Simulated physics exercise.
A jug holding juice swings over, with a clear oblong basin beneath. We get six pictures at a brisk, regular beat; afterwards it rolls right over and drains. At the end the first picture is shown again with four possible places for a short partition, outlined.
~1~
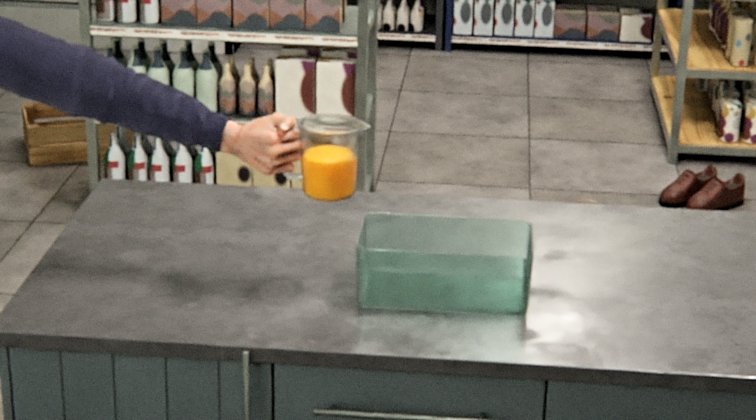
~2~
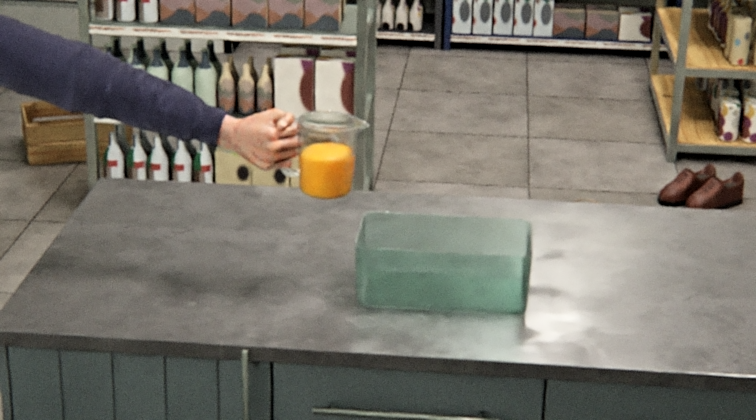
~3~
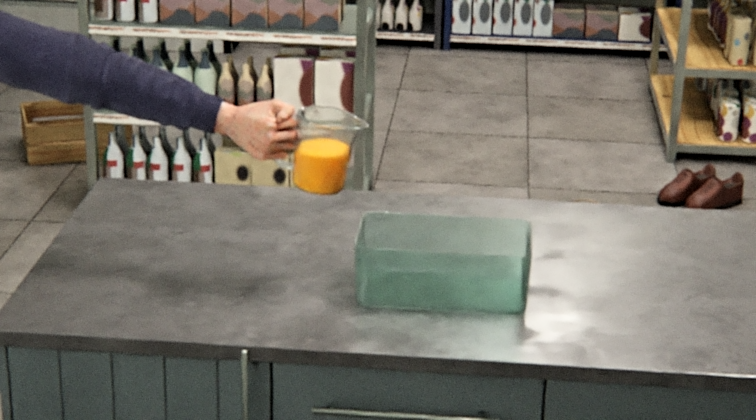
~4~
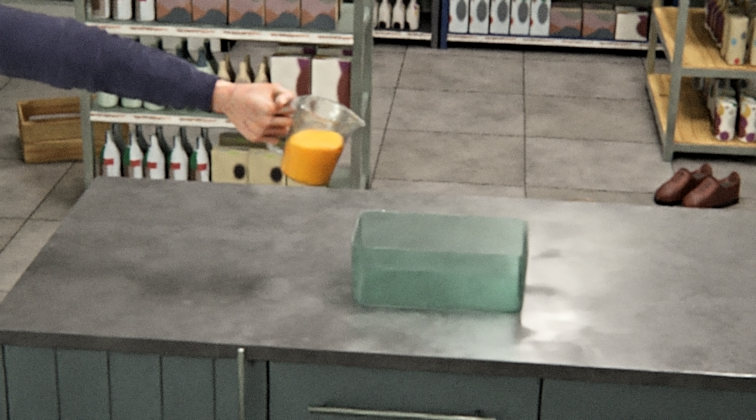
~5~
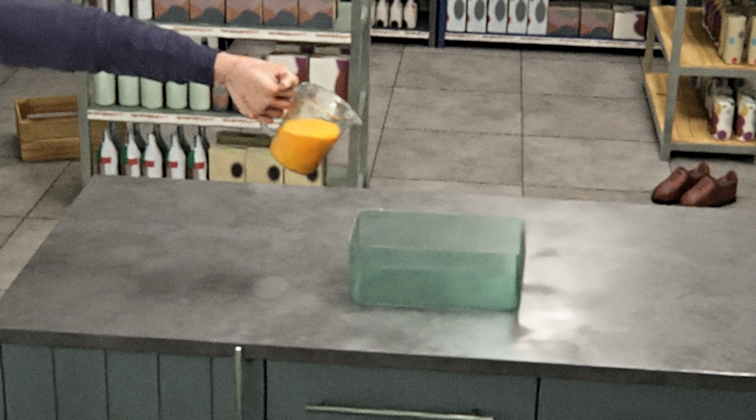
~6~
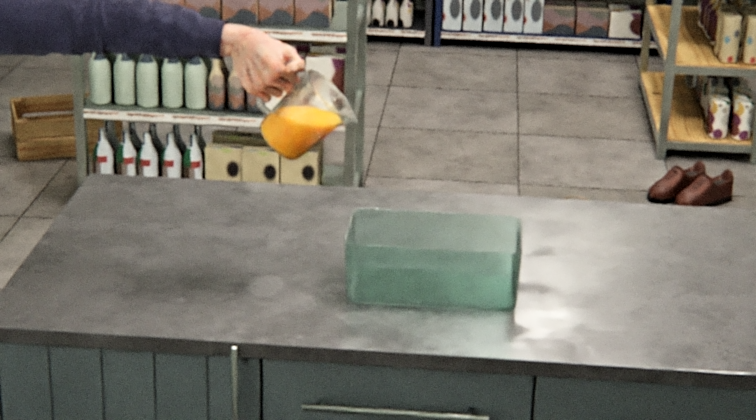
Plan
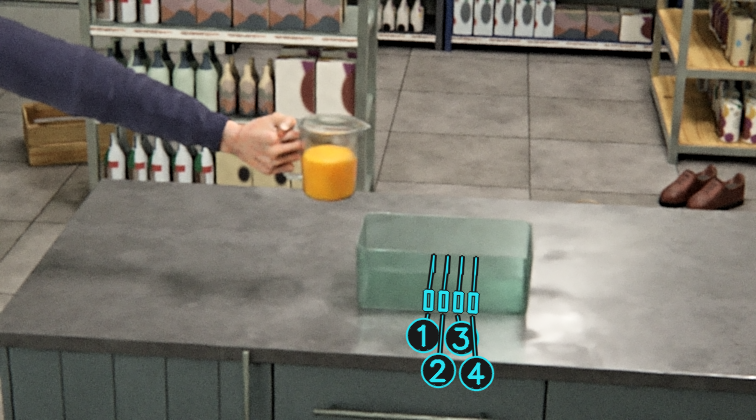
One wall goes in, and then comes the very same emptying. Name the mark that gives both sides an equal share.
It is 1.
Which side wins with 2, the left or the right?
More ends on the left.
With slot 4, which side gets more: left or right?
The left one.
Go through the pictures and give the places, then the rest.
Upright, lip at (369, 127); basin from (357, 304) to (528, 314); nothing has left yet, in the first picture.
Tipped about 2°, lip at (368, 126); nothing has left yet, in the second picture.
Tipped about 8°, lip at (367, 126); nothing has left yet, in the third picture.
Tipped about 18°, lip at (364, 124); nothing has left yet, in the fourth picture.
Tipped about 30°, lip at (361, 123); nothing has left yet, in the fifth picture.
Tipped about 43°, lip at (356, 122); nothing has left yet, in the sixth picture.
On the marked copy, 1 at (427, 314); 2 at (442, 315); 3 at (457, 315); 4 at (472, 316).
If 1 is chosen, about 54 % ends left of the wall and 43 % right of it; 3 % is lost outside.
If 2 is chosen, about 86 % ends left of the wall and 8 % right of it; 6 % is lost outside.
If 3 is chosen, about 82 % ends left of the wall and 12 % right of it; 6 % is lost outside.
If 4 is chosen, about 79 % ends left of the wall and 17 % right of it; 4 % is lost outside.
